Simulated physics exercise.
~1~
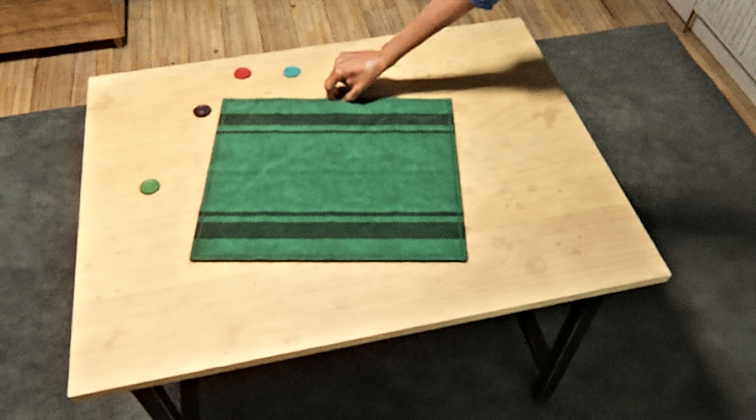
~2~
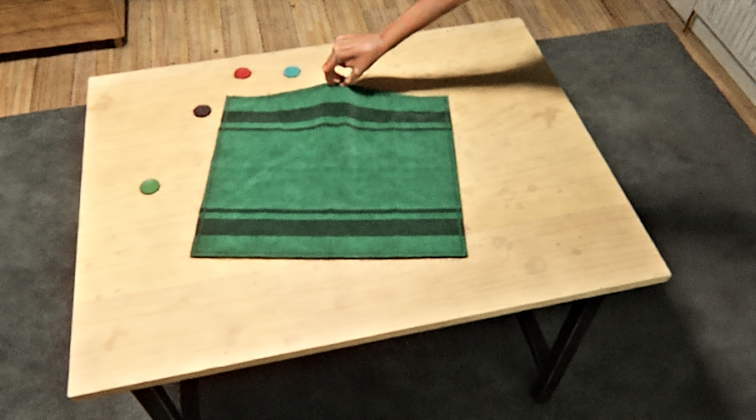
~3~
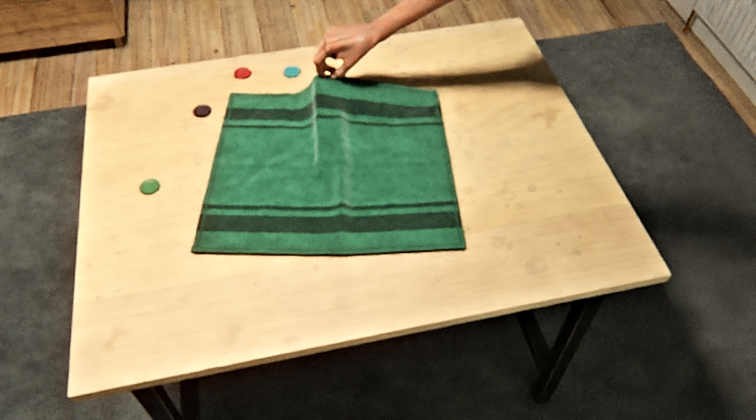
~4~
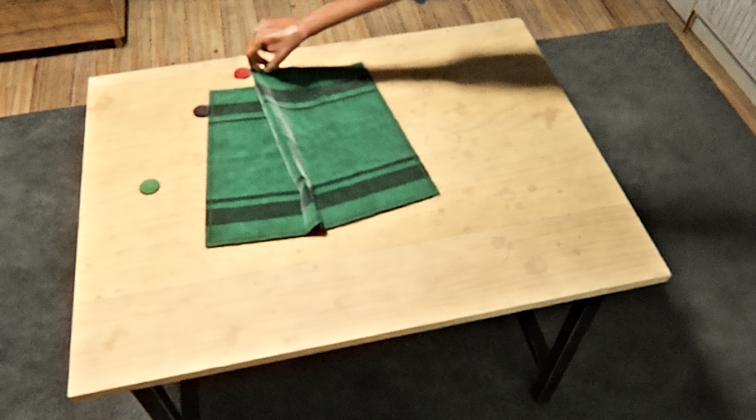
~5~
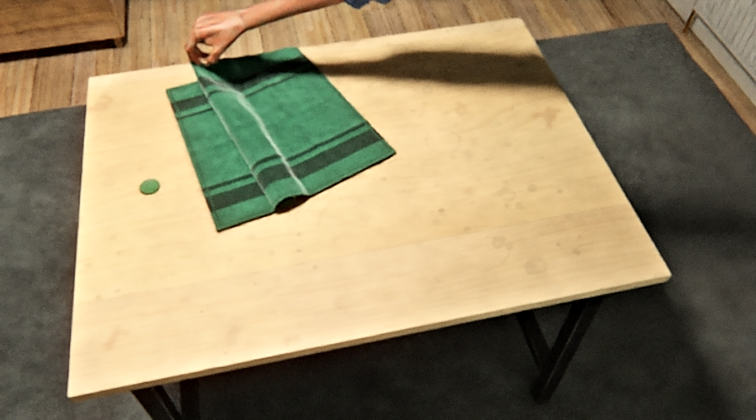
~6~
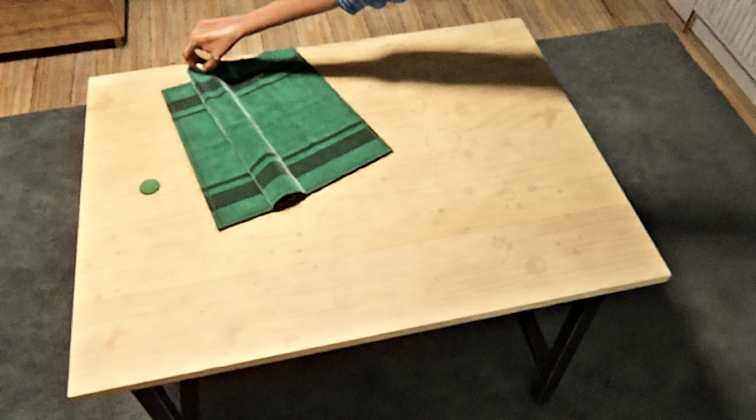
A green tea towel with dark stripes was pinched at its far edge by a hand and drawn left across a wooden table, rumpling as it slid over the red, teal and black discs, and ended lying creased with only the green one still showing.
